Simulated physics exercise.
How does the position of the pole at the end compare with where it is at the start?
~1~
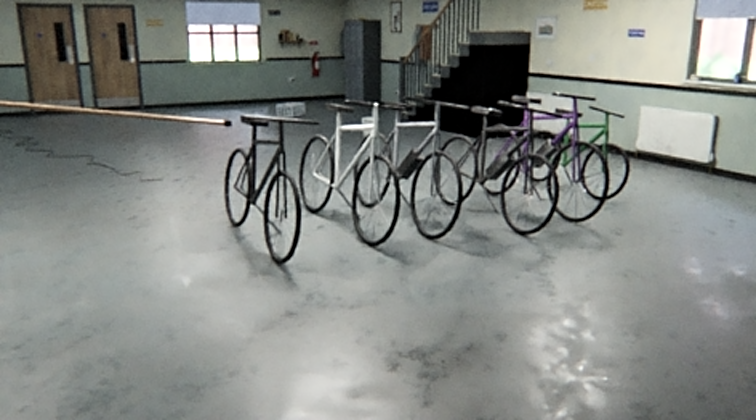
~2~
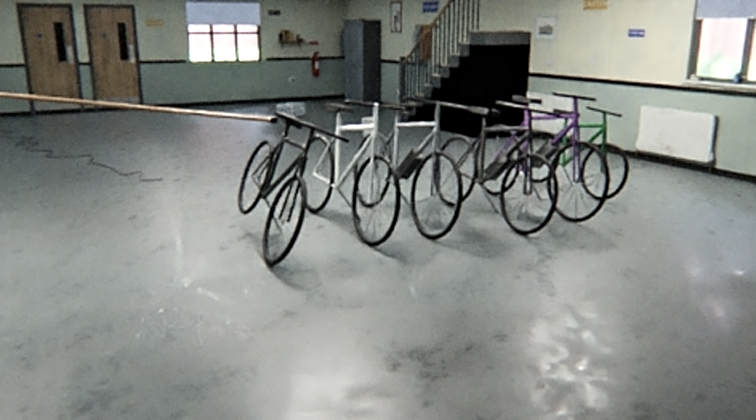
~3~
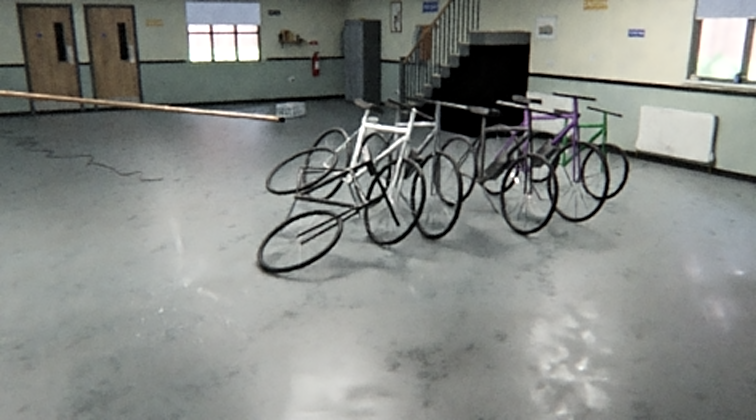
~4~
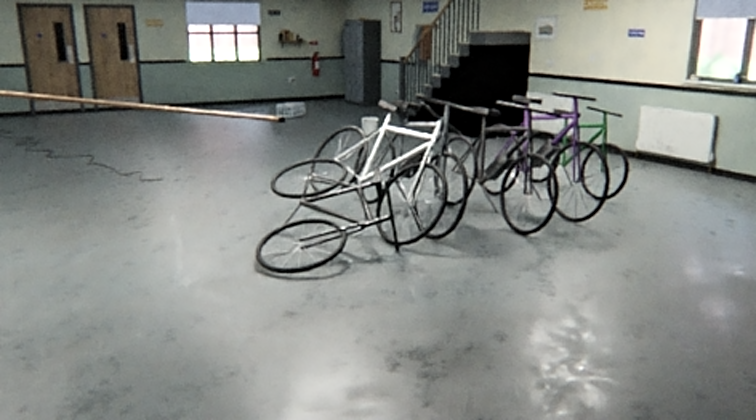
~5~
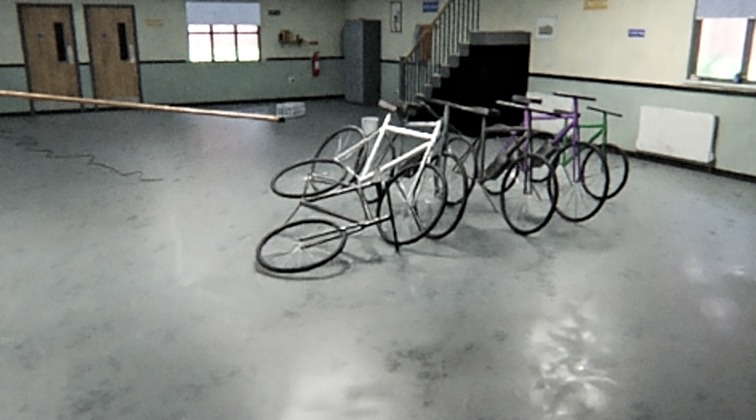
At the end the pole reaches farther to the right than at the start, and it sits slightly higher in view.
